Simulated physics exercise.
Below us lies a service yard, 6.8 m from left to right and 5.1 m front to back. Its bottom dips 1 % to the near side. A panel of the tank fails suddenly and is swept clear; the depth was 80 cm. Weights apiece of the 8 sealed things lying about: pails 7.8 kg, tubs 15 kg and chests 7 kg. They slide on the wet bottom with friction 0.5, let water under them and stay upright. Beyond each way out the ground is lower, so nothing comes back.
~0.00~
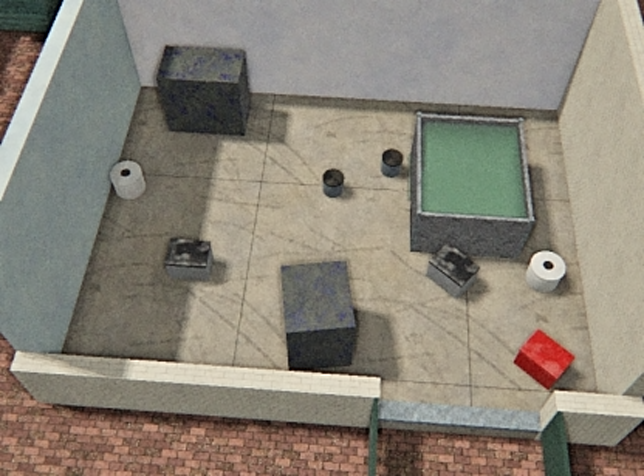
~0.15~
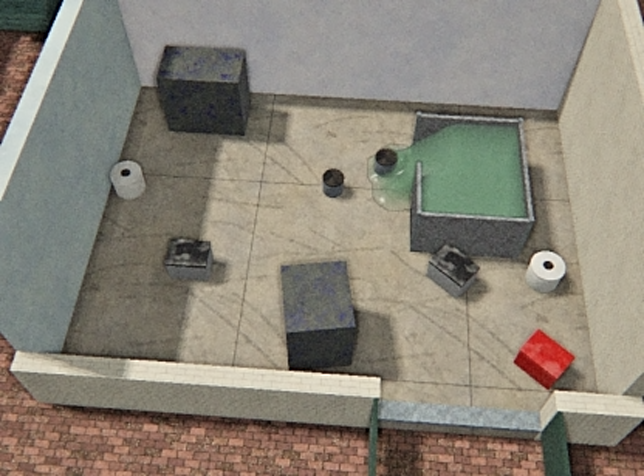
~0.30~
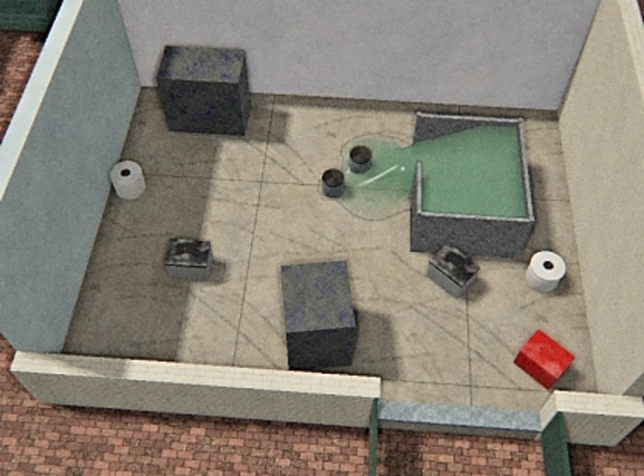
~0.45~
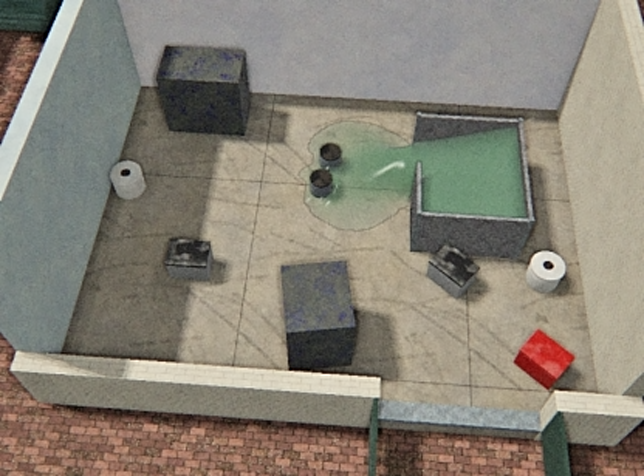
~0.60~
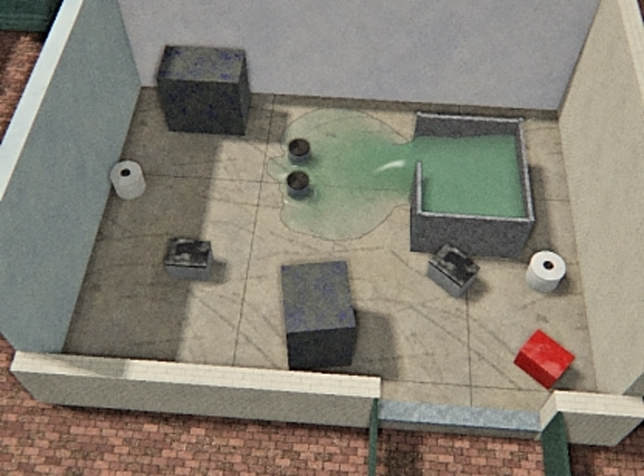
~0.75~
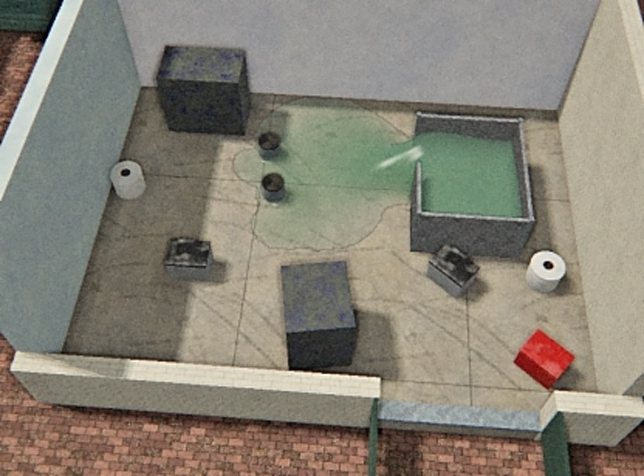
The footage shows green water pouring from the left side of a tank in a walled yard and spreading across the floor, carrying first one small dark tub leftward, then a second, while the chests and white objects stay still.
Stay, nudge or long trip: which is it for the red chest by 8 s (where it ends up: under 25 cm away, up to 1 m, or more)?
Red chest slides a little.
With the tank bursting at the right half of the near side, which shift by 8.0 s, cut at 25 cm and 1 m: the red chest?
Then the red chest travels far.
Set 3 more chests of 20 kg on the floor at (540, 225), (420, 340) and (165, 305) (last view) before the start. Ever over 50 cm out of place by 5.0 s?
In that order: Short of it, less, past it.
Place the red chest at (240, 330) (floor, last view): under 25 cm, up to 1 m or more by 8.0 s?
It ends far away.
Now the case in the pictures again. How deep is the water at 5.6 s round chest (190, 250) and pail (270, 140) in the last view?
Roughly 16 and 16 cm.
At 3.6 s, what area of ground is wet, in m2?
Some 21 m2.
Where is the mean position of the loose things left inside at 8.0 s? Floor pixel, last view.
Around (371, 271).
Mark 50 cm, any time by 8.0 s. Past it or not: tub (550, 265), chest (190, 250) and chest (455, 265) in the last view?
In turn: Under, more, under.
After 1.6 s the red chest is near (548, 353), 0.0 m from its start, aground; 0 of 8 are out; 0 afloat.
After 3.6 s the red chest is near (548, 353), 0.0 m from its start, aground; 0 of 8 are out; 3 afloat.
After 5.6 s the red chest is near (548, 353), 0.0 m from its start, aground; 0 of 8 are out; 4 afloat.
After 8.0 s the red chest is near (580, 334), 0.5 m from its start, afloat; 0 of 8 are out; 5 afloat.
